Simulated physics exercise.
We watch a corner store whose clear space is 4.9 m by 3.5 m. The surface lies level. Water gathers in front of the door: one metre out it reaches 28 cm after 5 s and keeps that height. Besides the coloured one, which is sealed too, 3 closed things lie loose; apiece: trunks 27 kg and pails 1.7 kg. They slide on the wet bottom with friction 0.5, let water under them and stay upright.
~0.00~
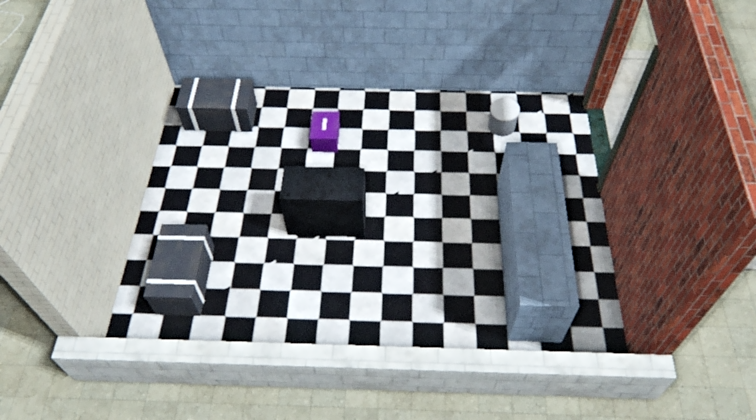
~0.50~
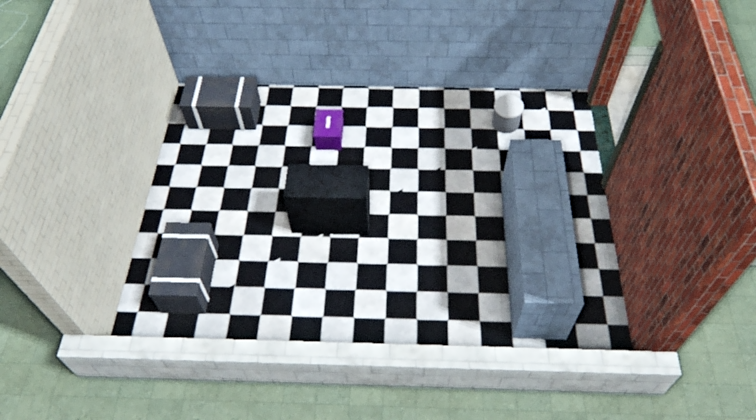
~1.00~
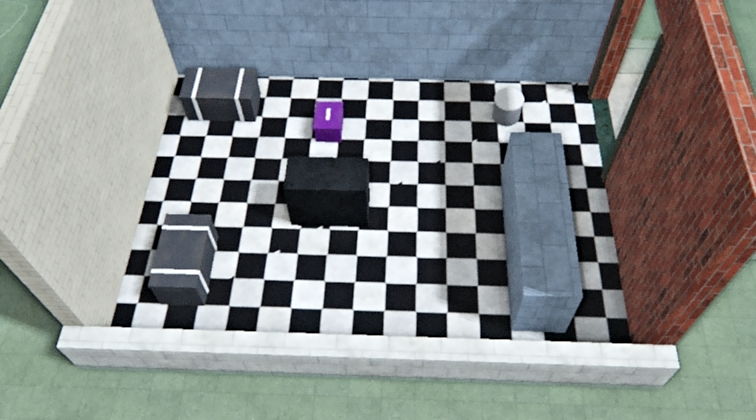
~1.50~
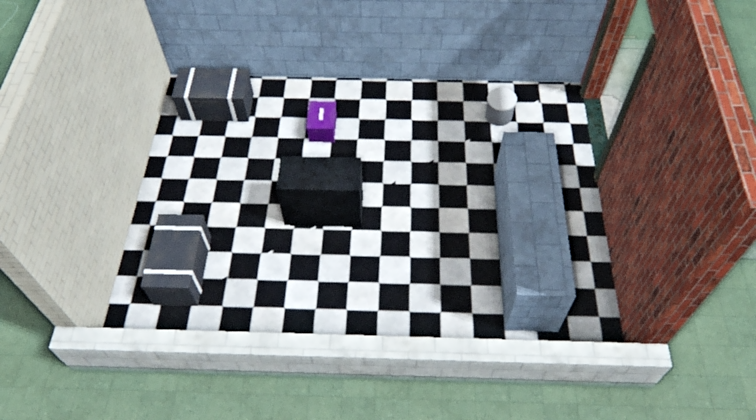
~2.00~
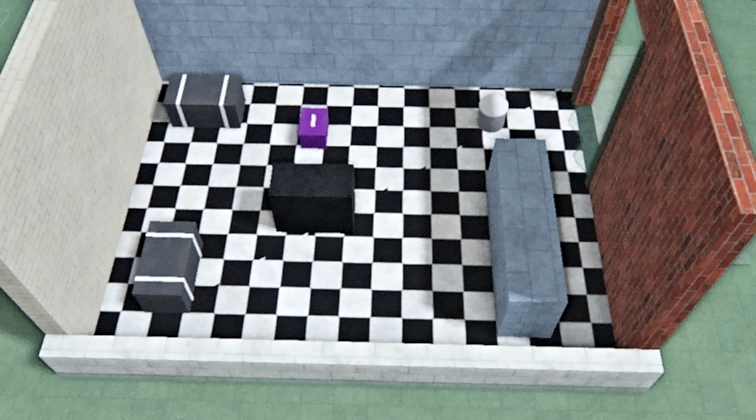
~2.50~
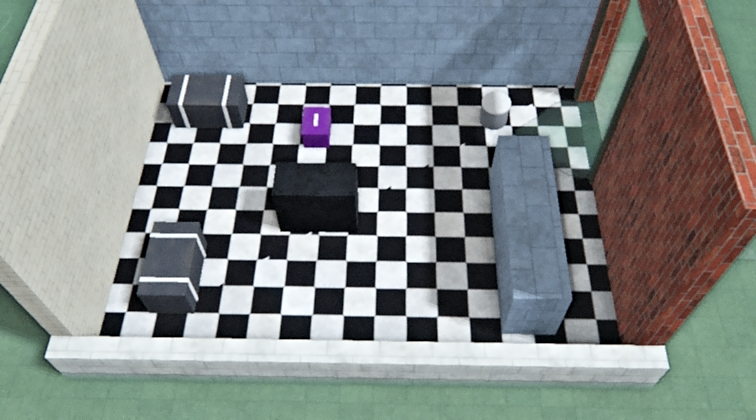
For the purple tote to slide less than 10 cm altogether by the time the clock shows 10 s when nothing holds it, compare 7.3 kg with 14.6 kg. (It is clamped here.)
I expect that neither weight holds it.
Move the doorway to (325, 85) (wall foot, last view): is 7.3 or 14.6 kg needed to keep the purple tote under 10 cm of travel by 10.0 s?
In that case neither weight holds it.
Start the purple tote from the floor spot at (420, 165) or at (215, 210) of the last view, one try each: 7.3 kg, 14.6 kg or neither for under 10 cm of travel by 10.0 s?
In turn: Neither holds; neither holds.
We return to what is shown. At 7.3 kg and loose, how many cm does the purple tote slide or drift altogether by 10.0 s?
About 450 cm.
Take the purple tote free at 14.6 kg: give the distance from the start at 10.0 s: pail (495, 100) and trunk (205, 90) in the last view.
In that order: 400 cm, 200 cm.
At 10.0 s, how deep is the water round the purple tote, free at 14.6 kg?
About 10 cm.
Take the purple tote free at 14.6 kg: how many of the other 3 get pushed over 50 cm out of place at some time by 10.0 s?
That makes 2.
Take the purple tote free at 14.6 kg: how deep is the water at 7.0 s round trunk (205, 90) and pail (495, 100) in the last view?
Roughly 8 and 11 cm.
After 3.5 s the purple tote would be 0 cm from its start with 7.3 kg and 0 cm from its start with 14.6 kg; 0 cm of water round it then.
After 4.5 s the purple tote would be 0 cm from its start with 7.3 kg and 0 cm from its start with 14.6 kg; 2 cm of water round it then.
After 7.0 s the purple tote would be 184 cm from its start with 7.3 kg and 64 cm from its start with 14.6 kg; 11 cm of water round it then.
After 10.0 s the purple tote would be 252 cm from its start with 7.3 kg and 151 cm from its start with 14.6 kg; 10 cm of water round it then.
